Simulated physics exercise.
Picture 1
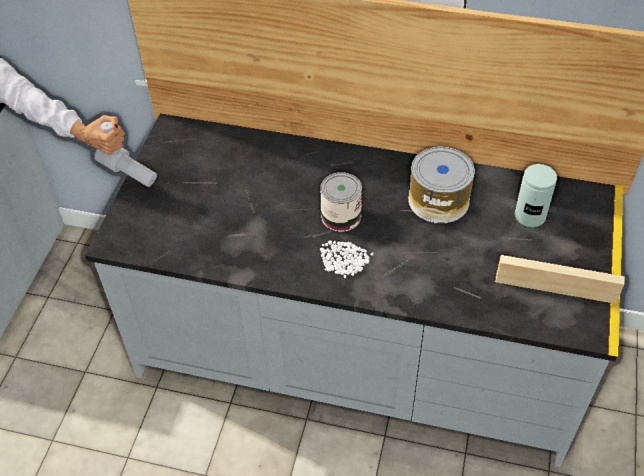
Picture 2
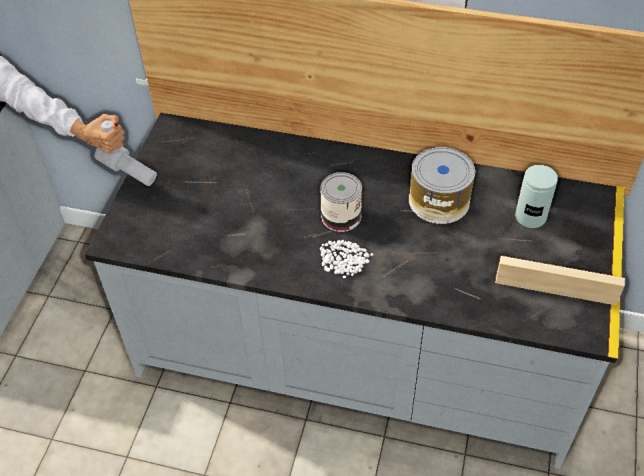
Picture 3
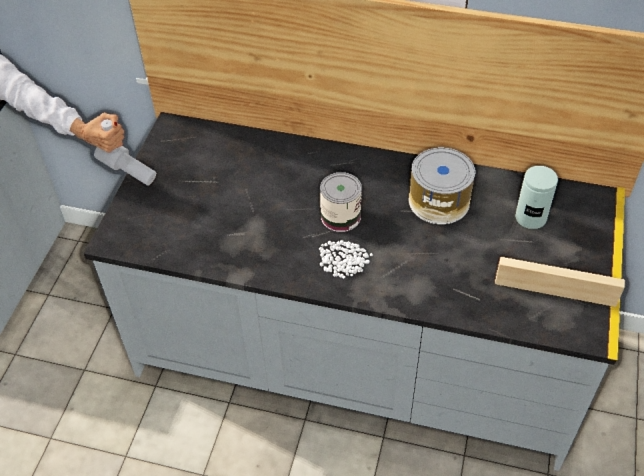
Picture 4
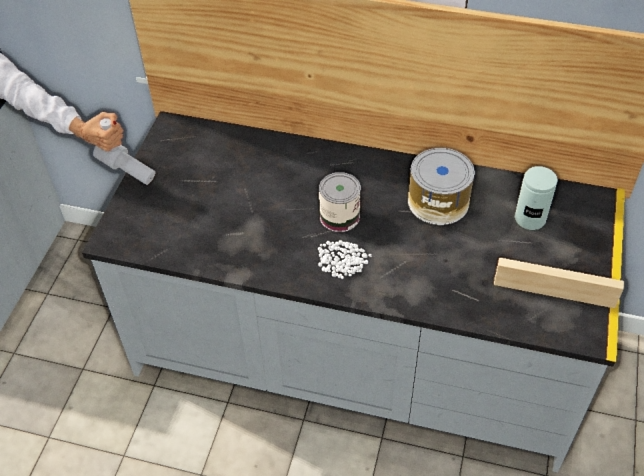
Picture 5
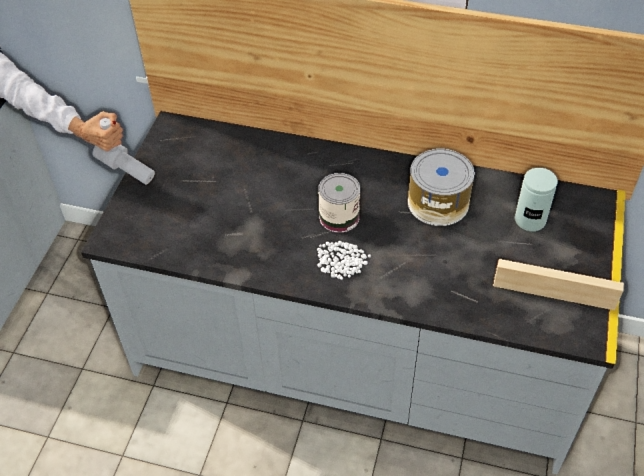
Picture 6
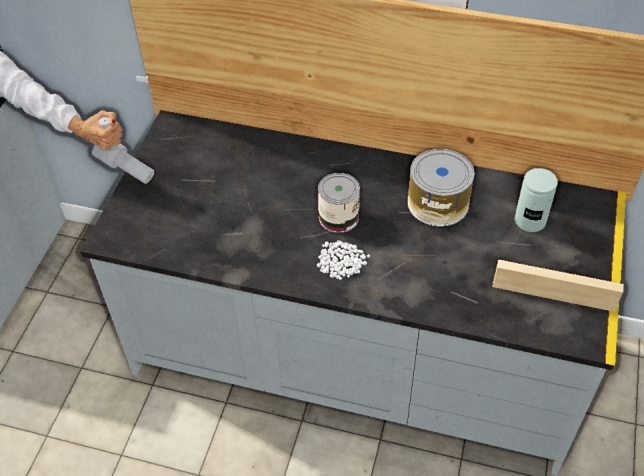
A hand in a white sleeve holds a grey hair dryer at the left end of a dark, mottled counter with pale blue-grey cupboards, seen from above in a tiled kitchen. White foam beads lie in one patch before a small tin, with a large gold-labelled tin, a mint-green canister and a pale wooden block to the right. Nothing on the counter visibly moves, while the view shifts very slightly.
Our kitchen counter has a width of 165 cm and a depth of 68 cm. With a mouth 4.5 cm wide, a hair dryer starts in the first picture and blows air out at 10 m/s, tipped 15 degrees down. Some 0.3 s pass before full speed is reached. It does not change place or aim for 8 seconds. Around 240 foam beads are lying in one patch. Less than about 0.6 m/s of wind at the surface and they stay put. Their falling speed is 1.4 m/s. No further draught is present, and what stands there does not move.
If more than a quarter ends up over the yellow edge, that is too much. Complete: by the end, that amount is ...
Reached.
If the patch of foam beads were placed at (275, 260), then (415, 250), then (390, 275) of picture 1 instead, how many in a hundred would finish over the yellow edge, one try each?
It goes 2 %, then 90 %, then 70 %.
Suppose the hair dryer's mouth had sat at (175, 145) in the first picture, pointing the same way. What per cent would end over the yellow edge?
That gives roughly 15 % in the end.
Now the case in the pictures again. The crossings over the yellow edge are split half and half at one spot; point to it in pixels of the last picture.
The halfway point of the crossings is around (620, 290) in the last picture.
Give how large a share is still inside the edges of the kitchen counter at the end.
About 1 percent of them remain.
Then, 1.2 s after the last picture, 36 % are over the yellow edge; the middle of those still in play is near (560, 260); 65 % have settled or left.
Then, 2.2 s after the last picture, 62 % are over the yellow edge; 95 % have settled or left.
Then, 4.1 s after the last picture, 63 % are over the yellow edge; 99 % have settled or left.
Then, 7.7 s after the last picture, at the end, 64 % are over the yellow edge.
